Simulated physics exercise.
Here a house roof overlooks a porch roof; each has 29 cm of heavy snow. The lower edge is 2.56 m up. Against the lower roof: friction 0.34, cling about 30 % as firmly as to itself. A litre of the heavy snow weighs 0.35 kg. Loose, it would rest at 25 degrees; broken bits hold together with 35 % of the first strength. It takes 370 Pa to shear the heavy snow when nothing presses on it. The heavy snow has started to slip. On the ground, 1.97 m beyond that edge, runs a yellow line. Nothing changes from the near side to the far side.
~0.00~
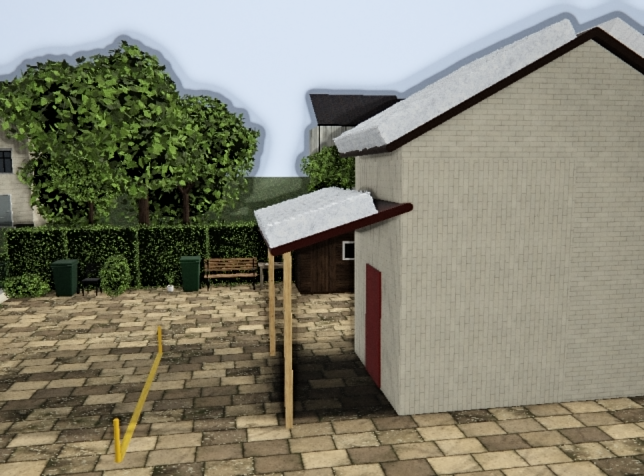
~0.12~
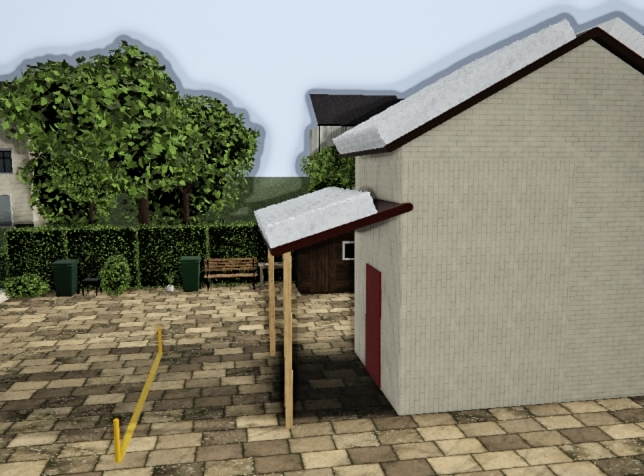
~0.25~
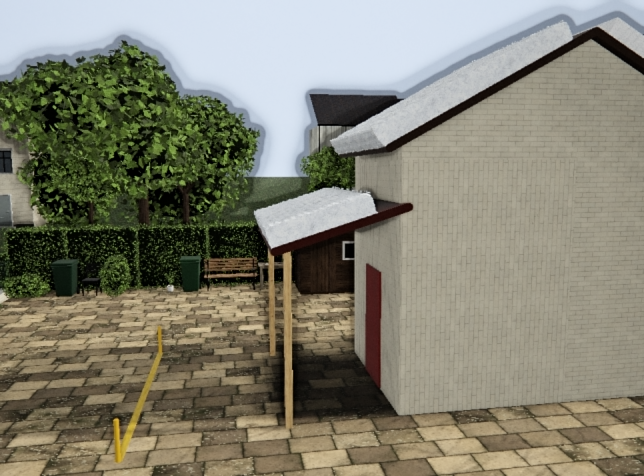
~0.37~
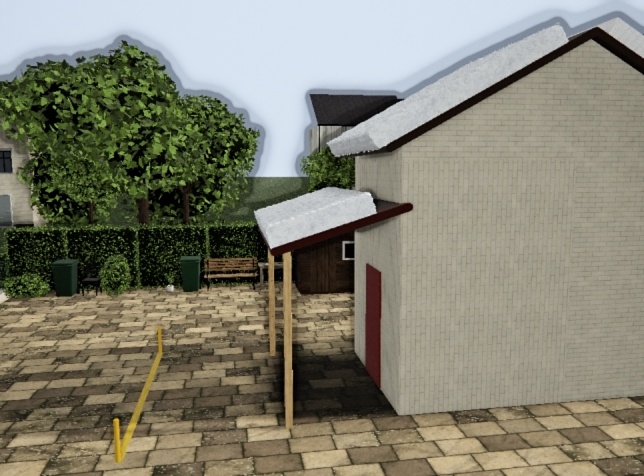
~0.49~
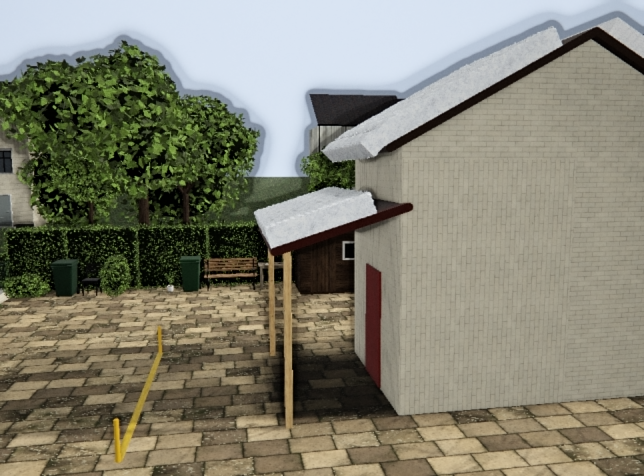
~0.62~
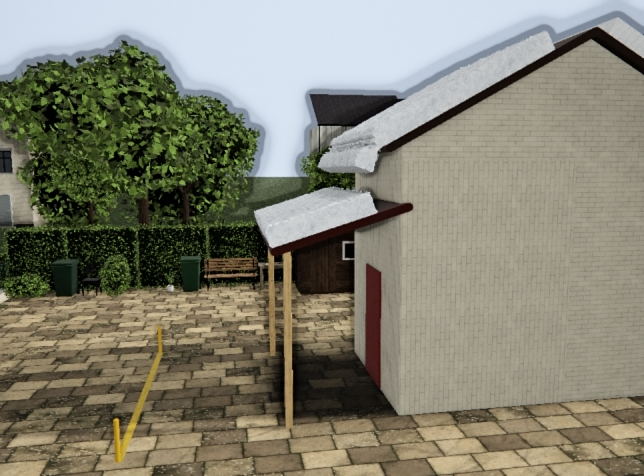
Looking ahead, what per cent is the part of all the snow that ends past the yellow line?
Expect roughly 44 %.
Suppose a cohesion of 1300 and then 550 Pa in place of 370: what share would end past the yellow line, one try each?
In turn about 1 %, 40 %.
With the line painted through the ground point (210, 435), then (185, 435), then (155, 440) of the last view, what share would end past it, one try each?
In turn about 70 %, 60 %, 50 %.
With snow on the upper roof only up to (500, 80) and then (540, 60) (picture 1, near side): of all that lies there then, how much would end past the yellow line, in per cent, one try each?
In turn about 25 %, 35 %.
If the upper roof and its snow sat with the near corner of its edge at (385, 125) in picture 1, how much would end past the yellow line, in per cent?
Then about 45 %.
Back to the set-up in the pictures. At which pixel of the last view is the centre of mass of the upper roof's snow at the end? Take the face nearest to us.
Around (101, 400).
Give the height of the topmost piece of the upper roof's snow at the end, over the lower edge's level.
About 0.7 m.
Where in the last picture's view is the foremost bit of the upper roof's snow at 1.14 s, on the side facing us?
At about (308, 206).
After 1.14 s, none is below the lower edge and 0 % is past the line.
After 1.76 s, 6 % is below the lower edge and 0 % is past the line.
After 2.38 s, 65 % is below the lower edge and 4 % is past the line.
After 3.00 s, 79 % is below the lower edge and 43 % is past the line.
After 4.00 s, at the end, 79 % is below the lower edge and 44 % is past the line.
